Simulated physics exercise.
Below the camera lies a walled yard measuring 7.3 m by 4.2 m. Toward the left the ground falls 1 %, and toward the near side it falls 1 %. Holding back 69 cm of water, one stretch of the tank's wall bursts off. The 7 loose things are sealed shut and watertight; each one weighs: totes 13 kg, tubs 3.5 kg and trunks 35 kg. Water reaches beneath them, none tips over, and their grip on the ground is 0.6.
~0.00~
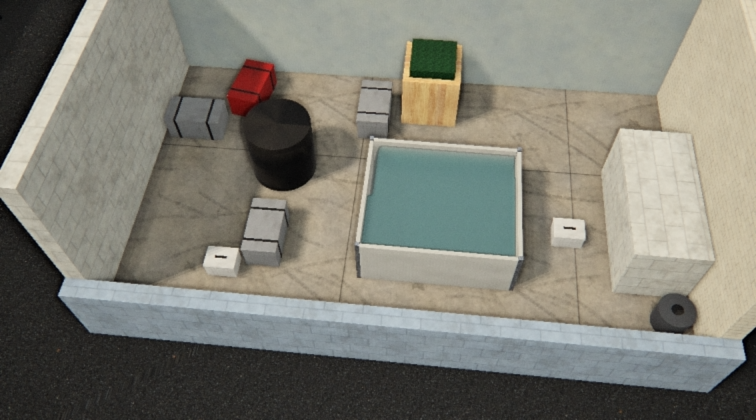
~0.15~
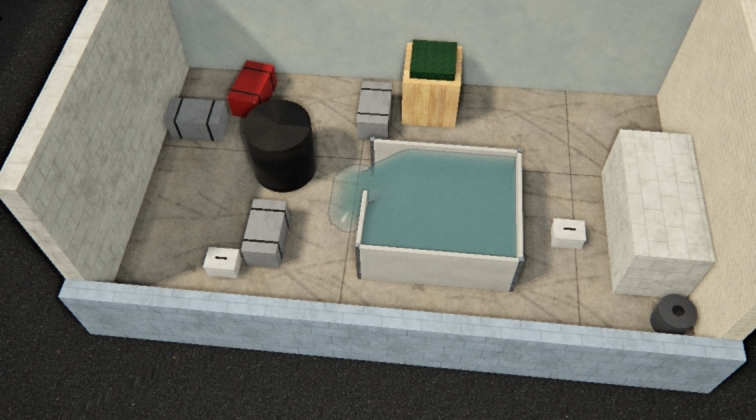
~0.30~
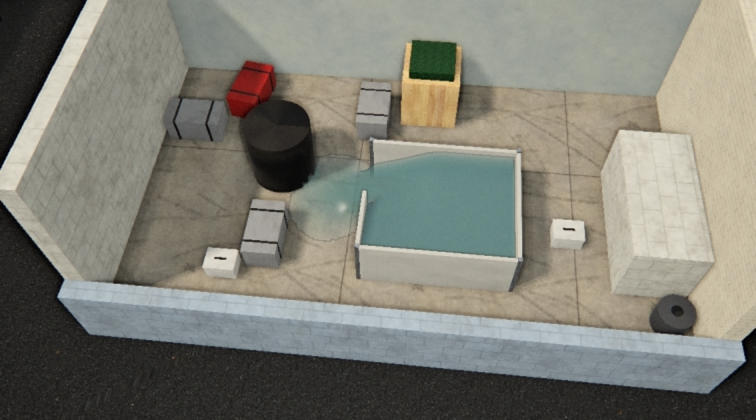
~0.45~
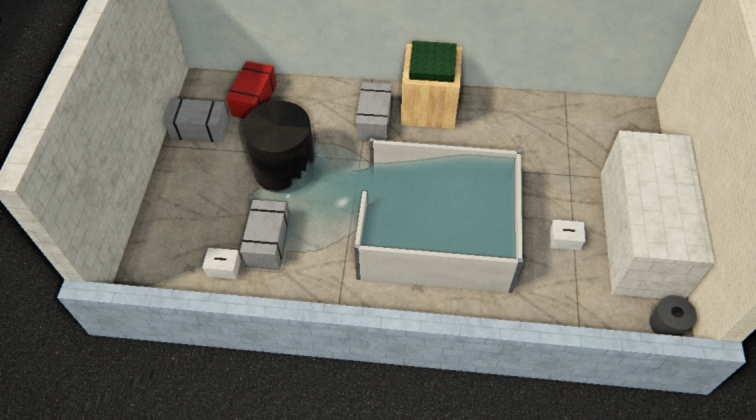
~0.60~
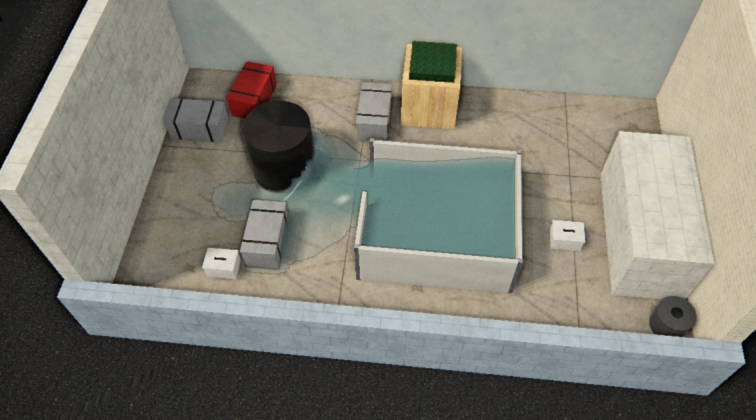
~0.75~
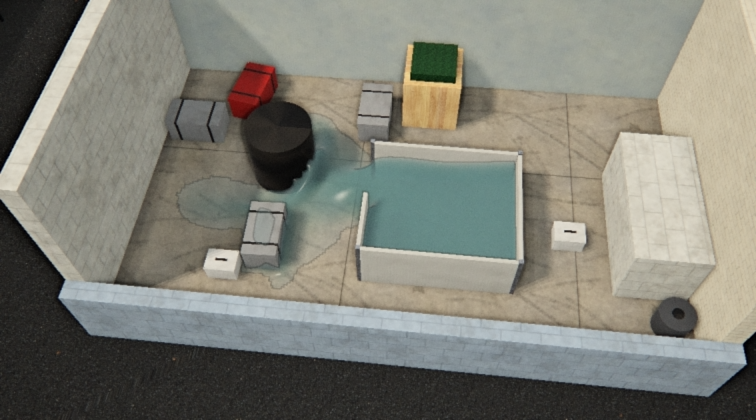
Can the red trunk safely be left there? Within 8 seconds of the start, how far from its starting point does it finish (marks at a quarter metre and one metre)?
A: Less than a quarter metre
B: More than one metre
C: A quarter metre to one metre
More than one metre (B).
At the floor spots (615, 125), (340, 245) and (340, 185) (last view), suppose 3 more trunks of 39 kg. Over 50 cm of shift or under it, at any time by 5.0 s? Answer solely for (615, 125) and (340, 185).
Well, the first is lower and the second lower.
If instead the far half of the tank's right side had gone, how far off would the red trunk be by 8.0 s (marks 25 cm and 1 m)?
Then the red trunk holds its place.
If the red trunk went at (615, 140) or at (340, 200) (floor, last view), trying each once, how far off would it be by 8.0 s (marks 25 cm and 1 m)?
Spot one - it barely budges; spot two - it is swept away.
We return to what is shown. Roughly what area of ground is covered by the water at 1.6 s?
12 m2.
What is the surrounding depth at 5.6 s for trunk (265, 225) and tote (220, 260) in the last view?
Roughly 12 and 18 cm.
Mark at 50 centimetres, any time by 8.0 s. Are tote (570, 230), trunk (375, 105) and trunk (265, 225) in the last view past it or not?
Within, beyond, beyond.
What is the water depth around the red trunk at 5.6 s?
The depth there is around 11 cm.
After 1.6 s the red trunk is near (252, 83), 0.0 m from its start, aground; 0 afloat.
After 3.6 s the red trunk is near (226, 92), 0.4 m from its start, aground; 3 afloat.
After 5.6 s the red trunk is near (273, 98), 0.5 m from its start, afloat; 4 afloat.
After 8.0 s the red trunk is near (354, 81), 1.5 m from its start, afloat; 5 afloat.
